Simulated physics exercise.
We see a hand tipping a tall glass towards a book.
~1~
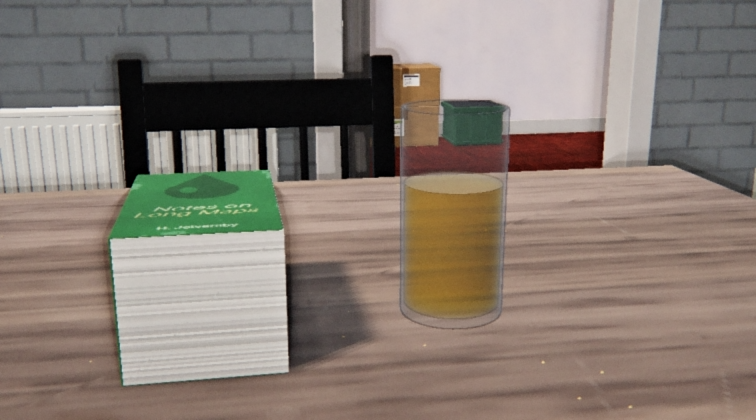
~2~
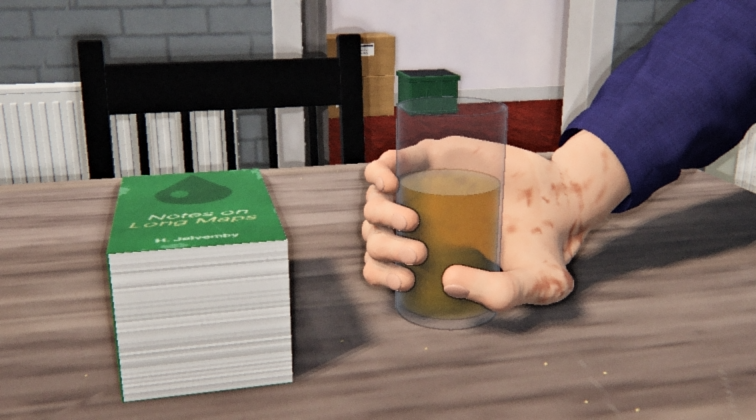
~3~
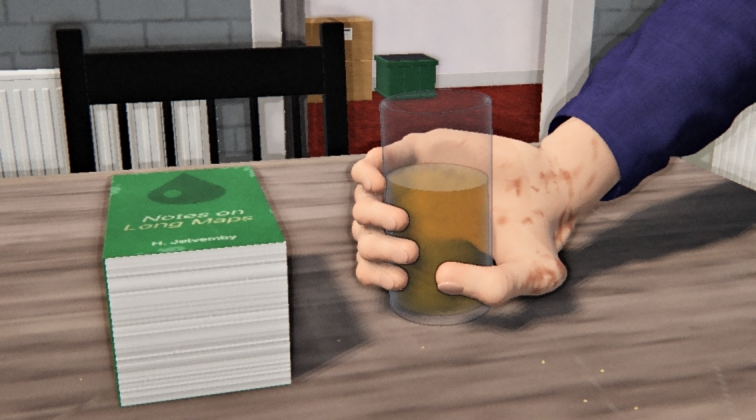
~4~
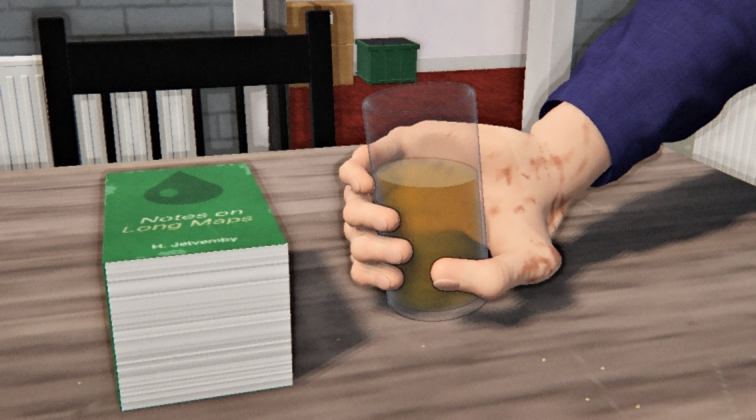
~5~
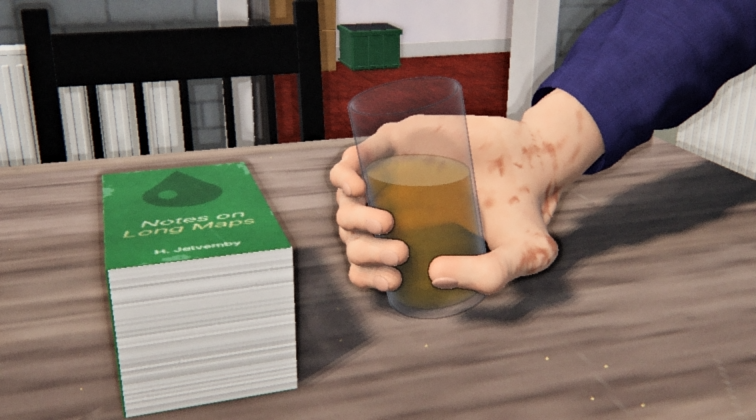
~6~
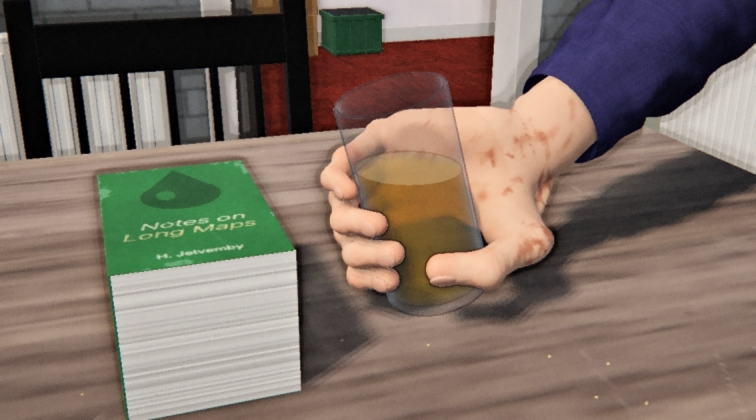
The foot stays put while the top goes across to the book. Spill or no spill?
It stays dry outside.
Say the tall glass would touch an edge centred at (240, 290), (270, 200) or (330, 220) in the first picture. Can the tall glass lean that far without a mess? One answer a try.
In turn: Wets the top, keeps it in, holds.
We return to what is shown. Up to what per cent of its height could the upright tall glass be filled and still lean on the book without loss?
Near 80 in a hundred.
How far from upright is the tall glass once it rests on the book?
About 45°.
Soon after, the tall glass leans by about 30°; nothing has left it.
Later, the tall glass leans by about 40°; nothing has left it.
In the end, the tall glass leans by about 45°, against the book; nothing has left it.
